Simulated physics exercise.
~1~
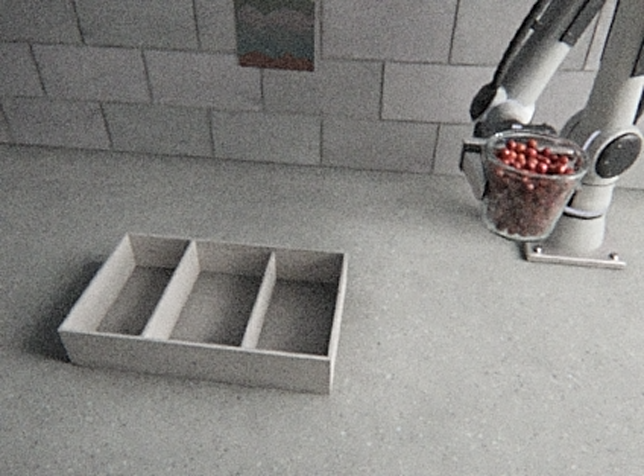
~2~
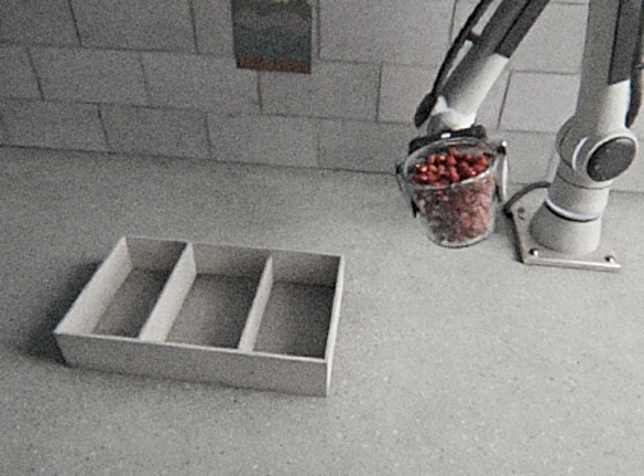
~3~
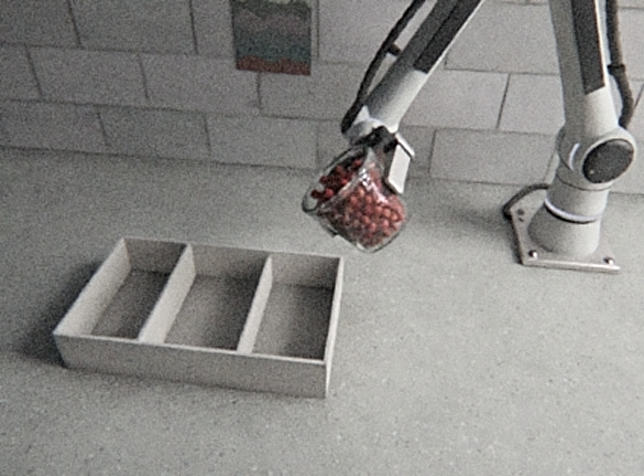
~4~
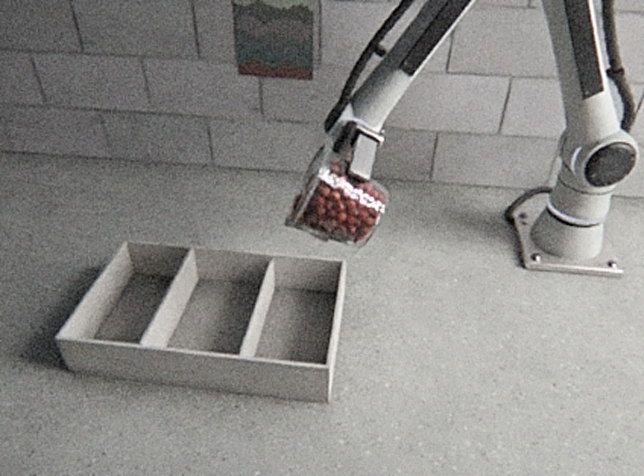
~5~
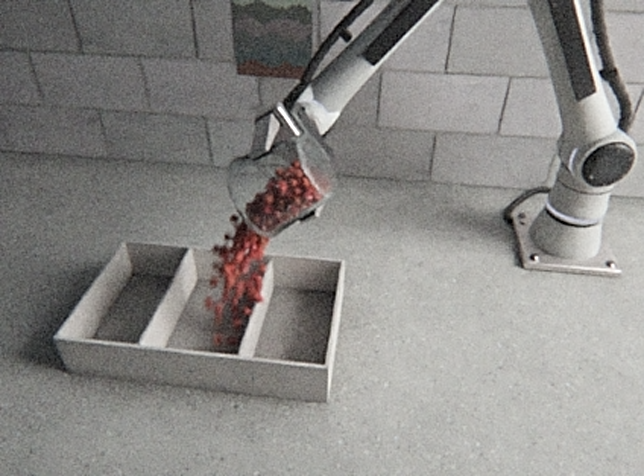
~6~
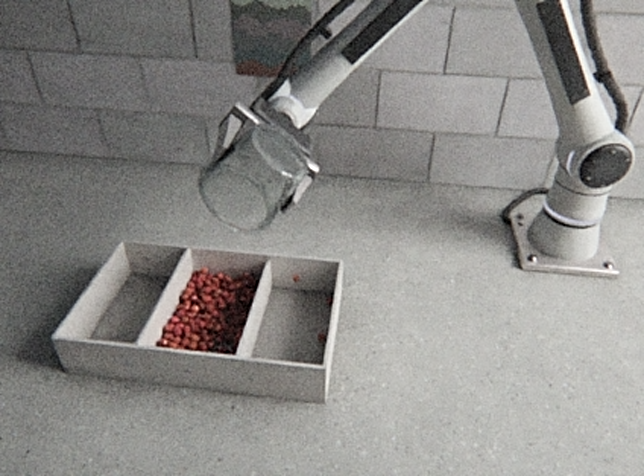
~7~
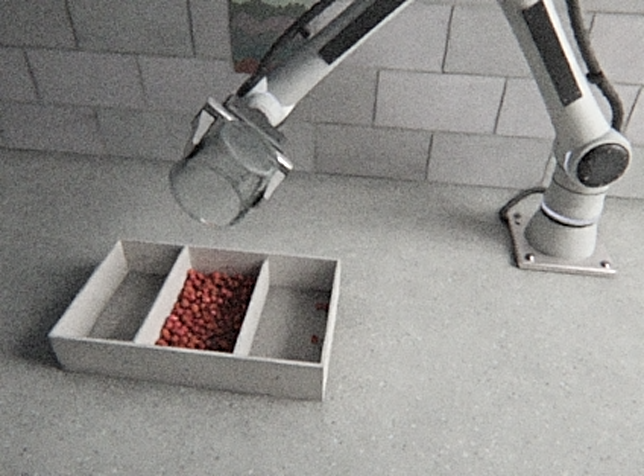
Robot arm carrying a clear cup of red beads leftward, tipping it over and filling the middle compartment of a three-part box.
